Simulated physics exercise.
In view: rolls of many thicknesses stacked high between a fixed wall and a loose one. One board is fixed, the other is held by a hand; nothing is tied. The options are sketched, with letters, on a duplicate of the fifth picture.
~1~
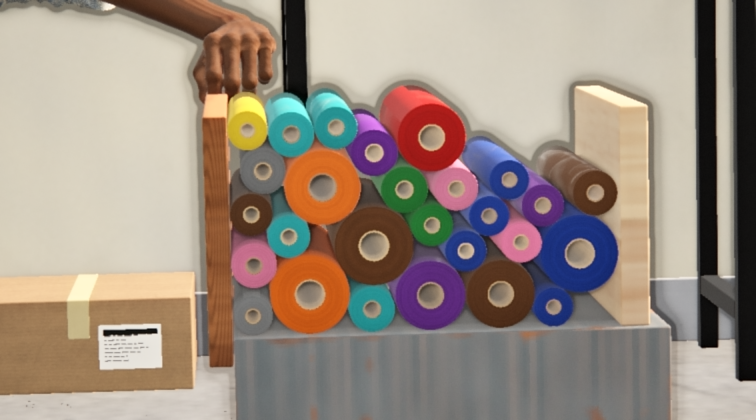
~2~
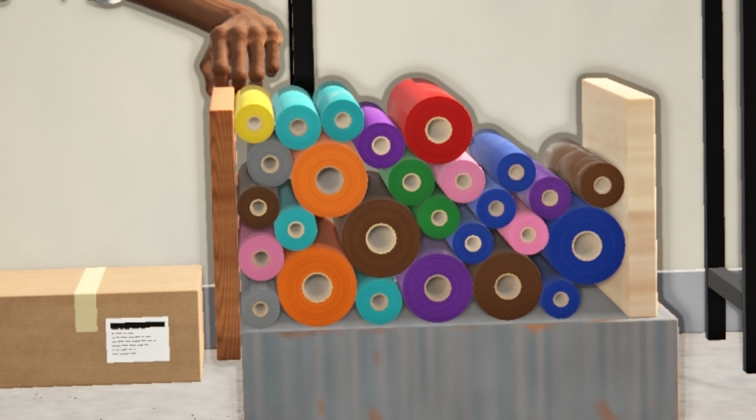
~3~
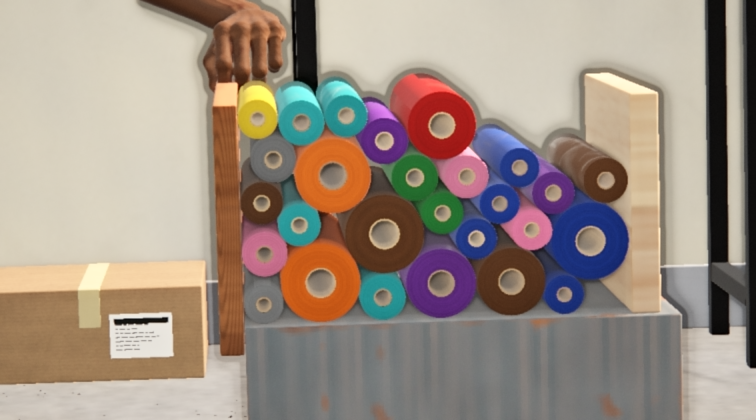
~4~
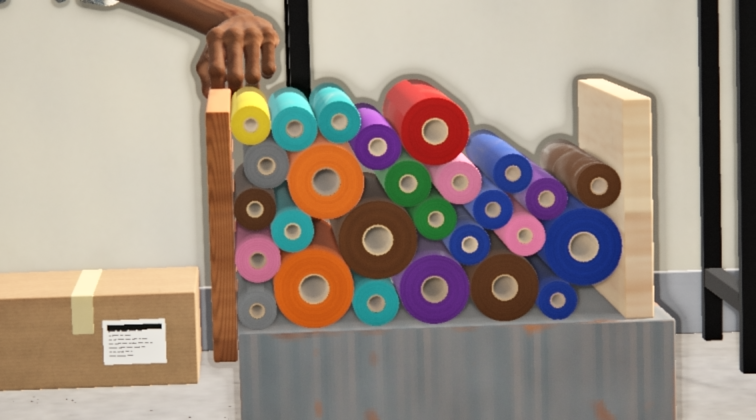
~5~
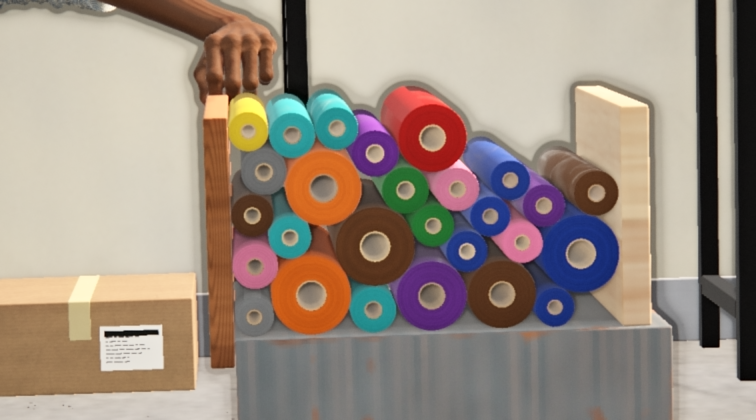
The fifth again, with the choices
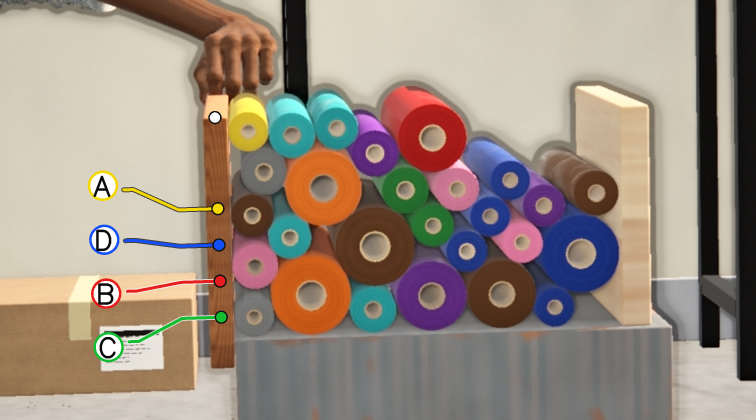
On a metal block, coloured rolls sit stacked between boards as a hand grips the left one.
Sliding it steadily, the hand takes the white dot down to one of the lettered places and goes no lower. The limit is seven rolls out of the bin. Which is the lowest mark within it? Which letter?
The last mark within the limit is B.
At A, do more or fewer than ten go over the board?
Fewer than ten.
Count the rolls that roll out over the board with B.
With B, four.
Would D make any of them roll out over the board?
Yes.
On the marked copy, A at (218, 209); B at (220, 281); C at (221, 317); D at (219, 245); the white dot at (215, 118).
Taking B. A third of the way, top of the board (230, 193).
Two thirds of the way, top of the board (233, 278).
When it is over, top of the board (233, 279), about four out over the board.
As for the rest, A none out over the board; C more than seven out over the board; D one out over the board.
